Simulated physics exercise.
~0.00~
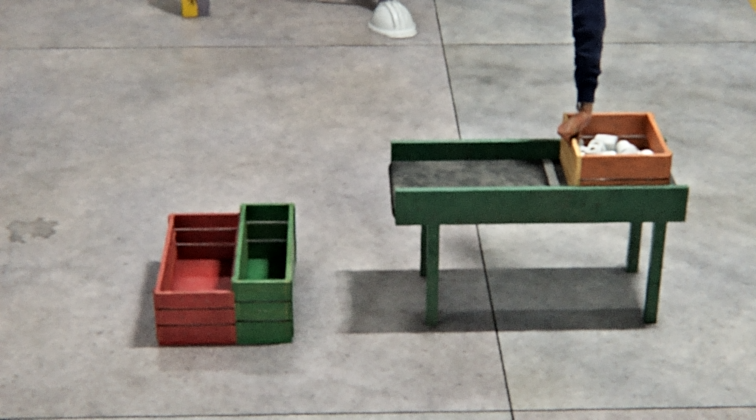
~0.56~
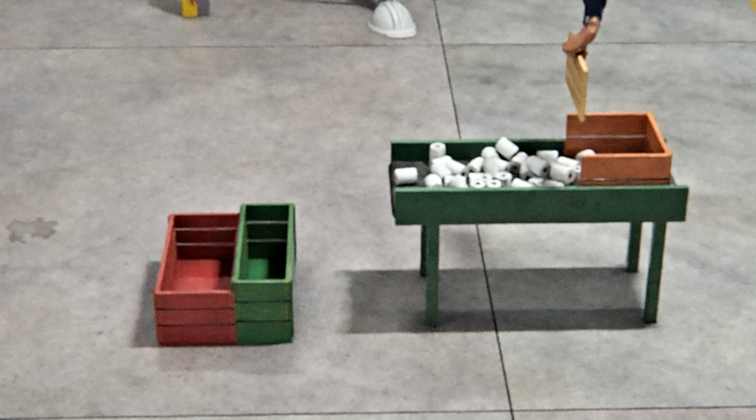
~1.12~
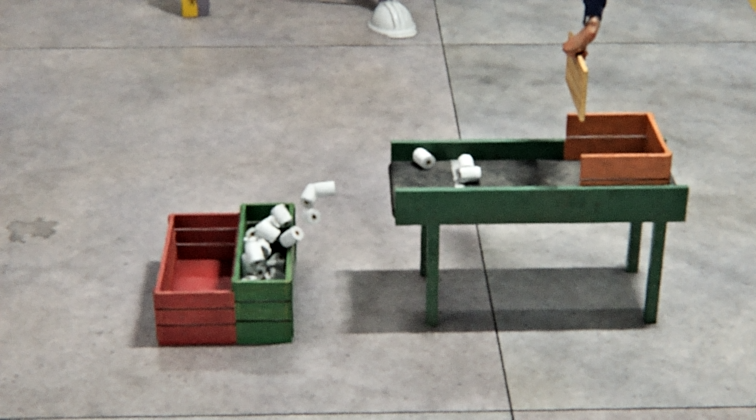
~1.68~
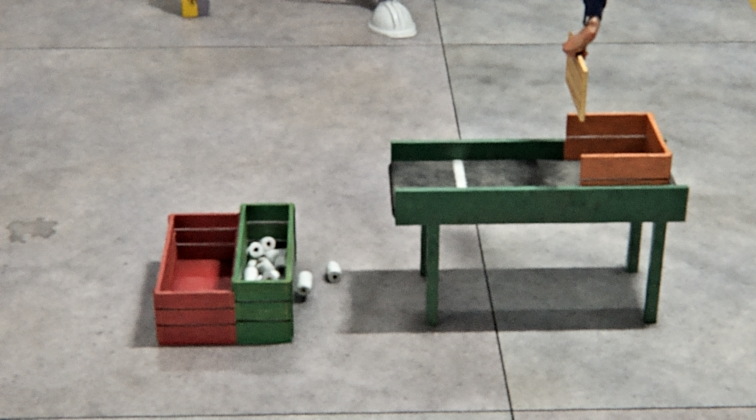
White paper rolls sit in an orange pen at the right end of a green-sided belt table, seen from a fixed, slightly raised view of a grey concrete floor. A red tub and a green box stand side by side at lower left, with a white helmet behind. A hand lifts the pen's wooden gate, and the rolls spread leftward along the dark belt. They spill off its left end and drop toward the green box. Most settle inside it, two lie on the floor just to its right, and the red tub stays empty.
